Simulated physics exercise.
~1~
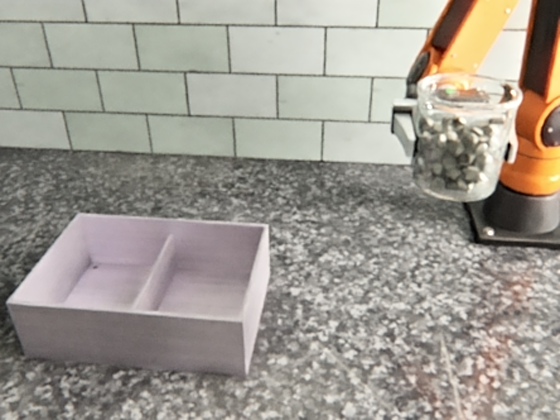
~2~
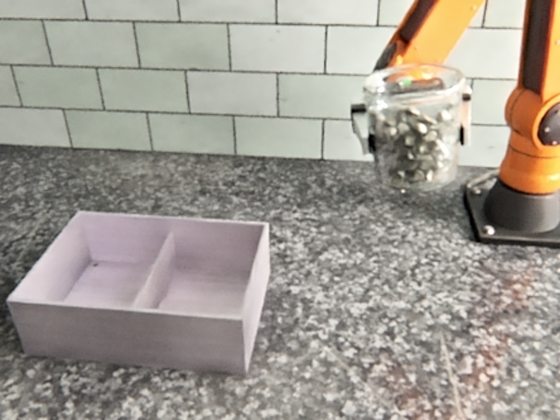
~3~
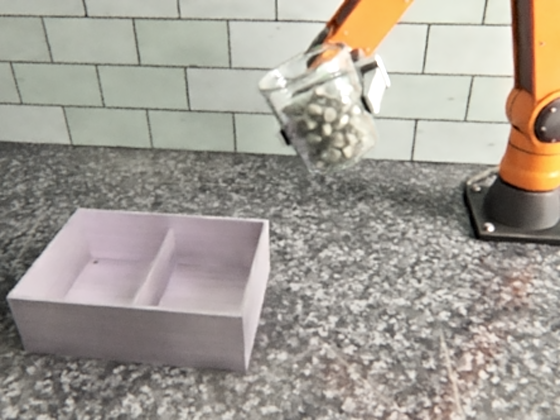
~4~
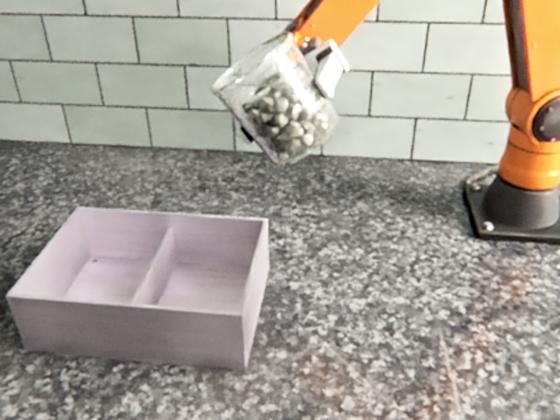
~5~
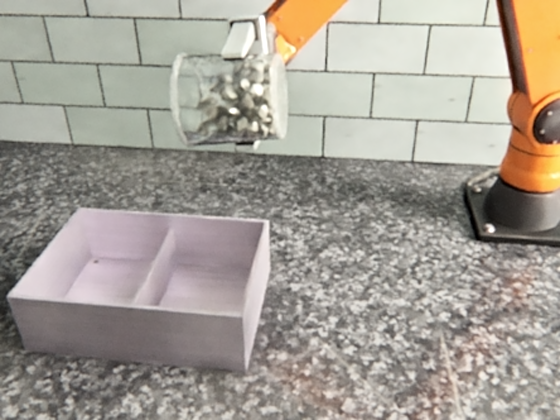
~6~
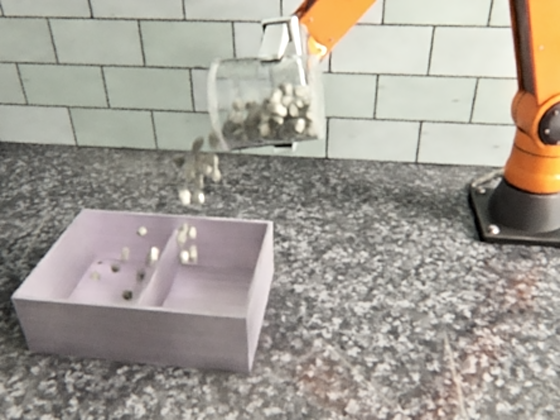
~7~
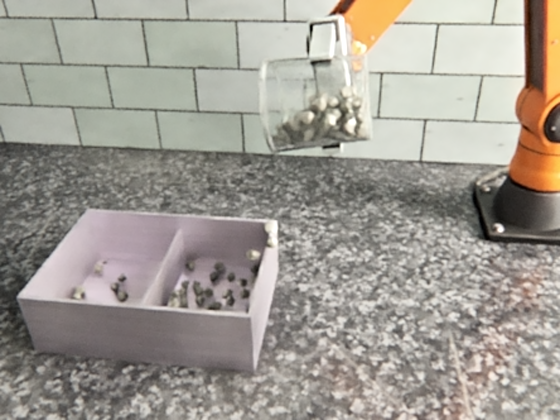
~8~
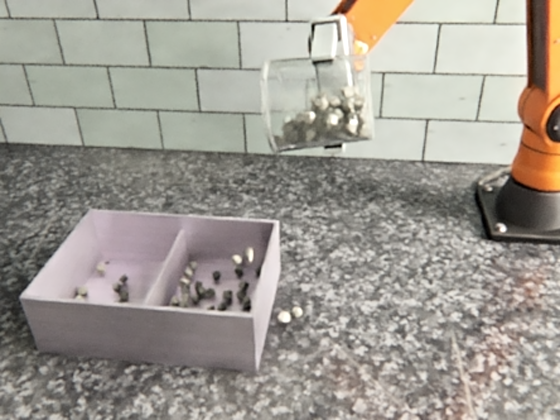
Orange robot arm carrying a clear tumbler left, tipping pebbles into a divided lilac box, then drawing back with many still inside.
